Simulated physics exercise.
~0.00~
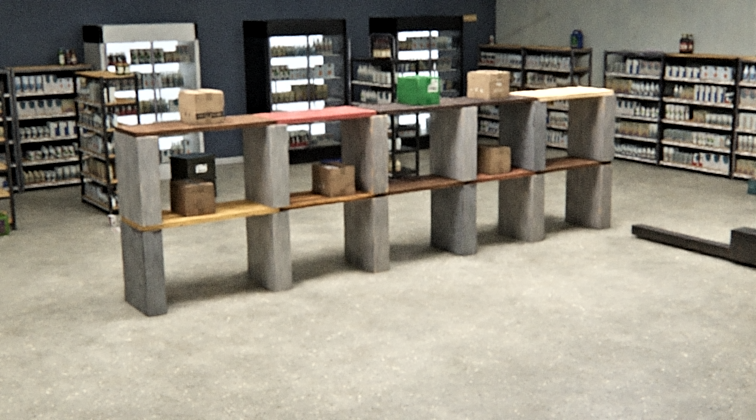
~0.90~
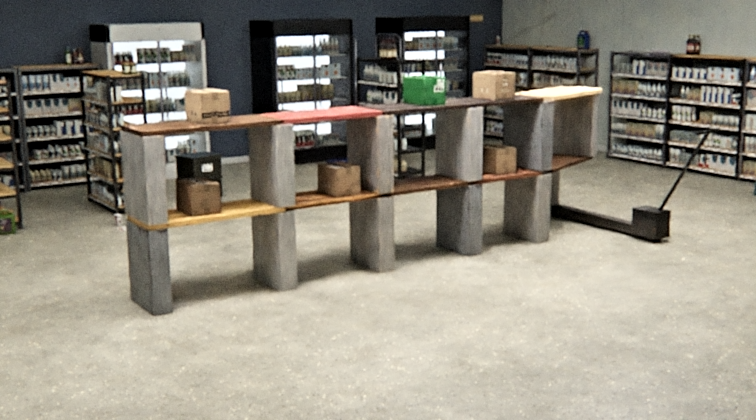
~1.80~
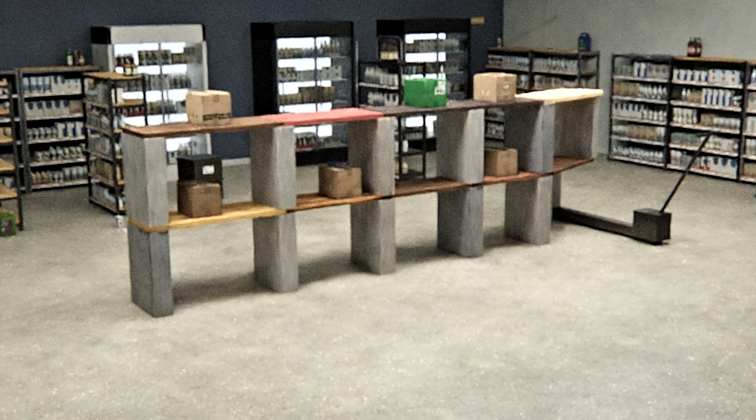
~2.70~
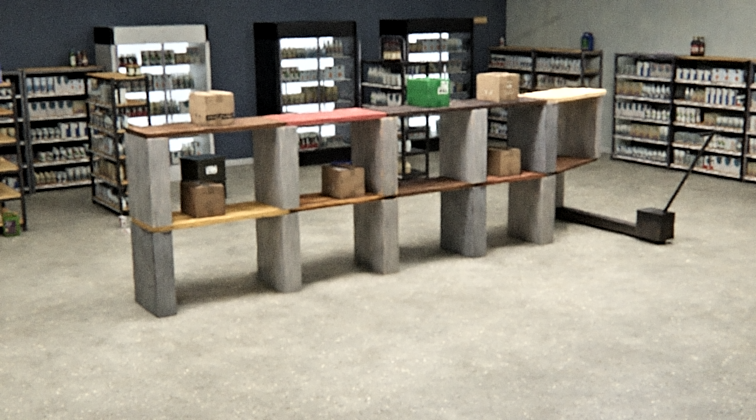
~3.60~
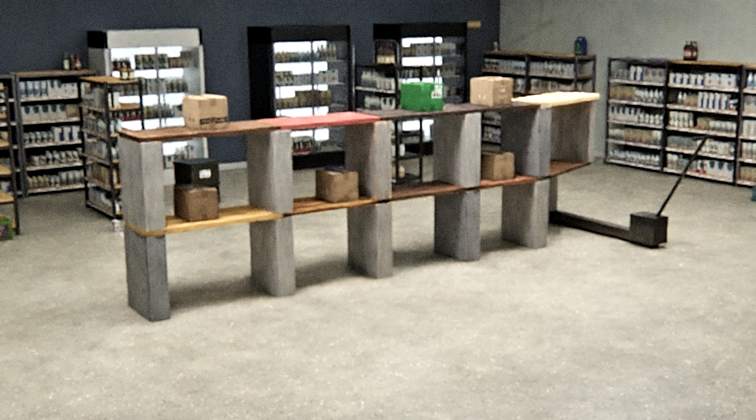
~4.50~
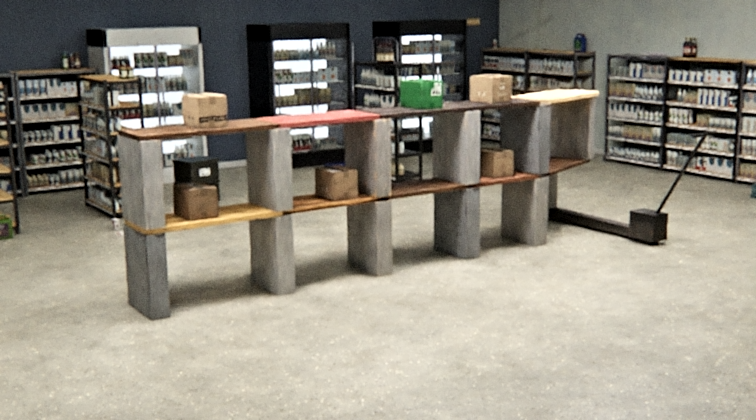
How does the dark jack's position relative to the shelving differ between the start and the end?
At the start the jack is off to the right, clear of the shelving. By the end it has moved left and sits with its low tine reaching in at the foot of the shelving's right end.
